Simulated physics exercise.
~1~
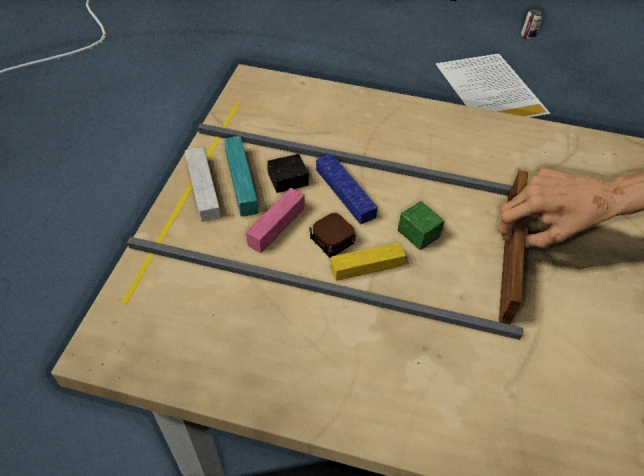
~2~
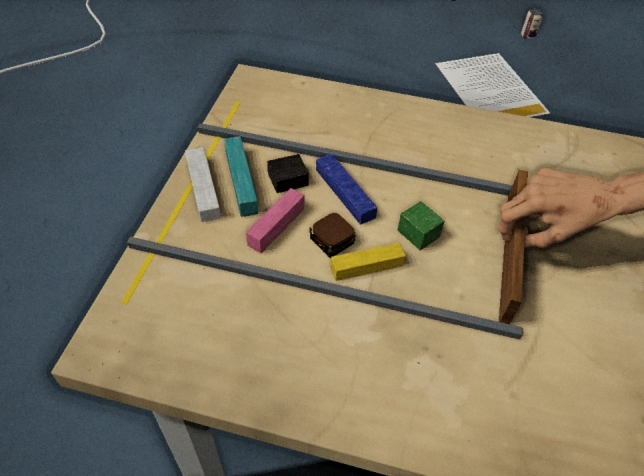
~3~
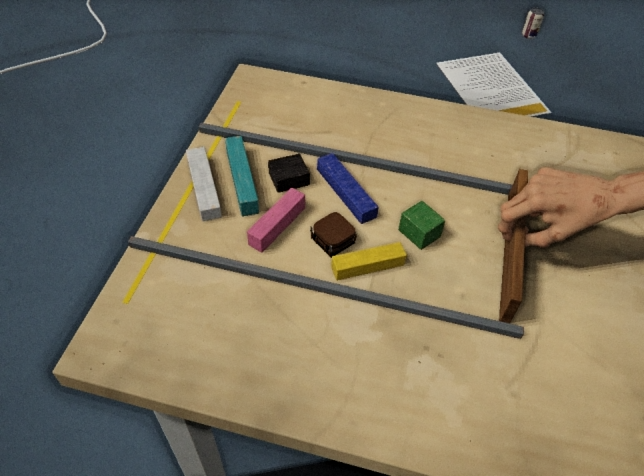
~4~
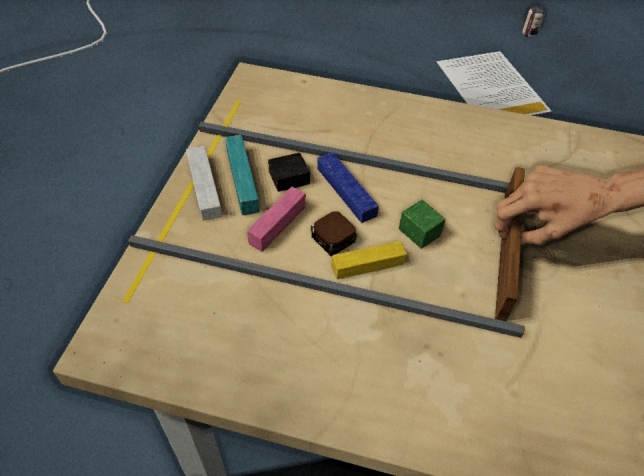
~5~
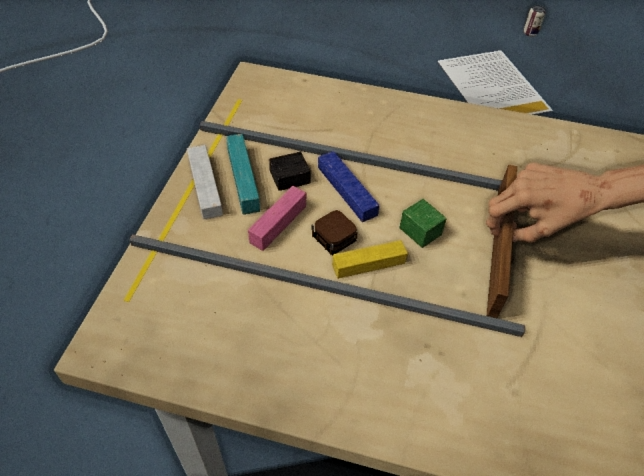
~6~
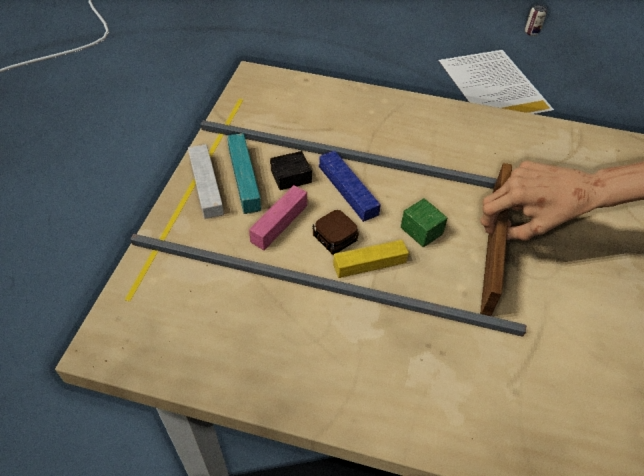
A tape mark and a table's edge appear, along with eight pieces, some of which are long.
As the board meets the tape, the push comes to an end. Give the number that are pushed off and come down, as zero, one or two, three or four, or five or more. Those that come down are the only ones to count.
The push is going to knock off more than four.
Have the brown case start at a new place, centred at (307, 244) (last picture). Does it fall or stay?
Note - brown case not retained.
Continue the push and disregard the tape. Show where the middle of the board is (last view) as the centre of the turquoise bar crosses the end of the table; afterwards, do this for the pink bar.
Roughly (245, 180); roughly (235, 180).
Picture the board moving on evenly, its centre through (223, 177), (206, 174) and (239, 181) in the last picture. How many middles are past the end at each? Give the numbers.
By position: 3 / 5 / 2.
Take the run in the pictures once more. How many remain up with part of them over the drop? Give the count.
It would come to 3.
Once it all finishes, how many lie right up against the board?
Contact count: 3.
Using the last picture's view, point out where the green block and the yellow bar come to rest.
Middles: Around (174, 178) and around (146, 215).
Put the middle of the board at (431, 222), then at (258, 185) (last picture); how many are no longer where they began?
That gives 1 for the first and 8 for the second.
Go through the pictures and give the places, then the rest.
In the first frame, white bar (202, 183); turquoise bar (241, 175); black block (288, 173); board (514, 243); tape (190, 188).
In the second frame, turquoise bar (241, 175); green block (421, 226).
In the third frame, black block (289, 173); brown case (334, 235).
In the fourth frame, white bar (204, 182); yellow bar (369, 260).
In the fifth frame, turquoise bar (243, 173); pink bar (278, 217).
In the sixth frame, white bar (205, 180); turquoise bar (244, 172); black block (291, 171); board (497, 236); tape (193, 185).
Soon after, none off yet; white bar at rest near (205, 180); turquoise bar at rest near (244, 172); black block at rest near (291, 171).
Then, none off yet; white bar moved a little near (179, 178); turquoise bar moved a little near (214, 159); black block moved about its own width near (250, 155).
At rest, the number that fall off is five or more; fallen, brown case, pink bar, black block, turquoise bar and white bar.
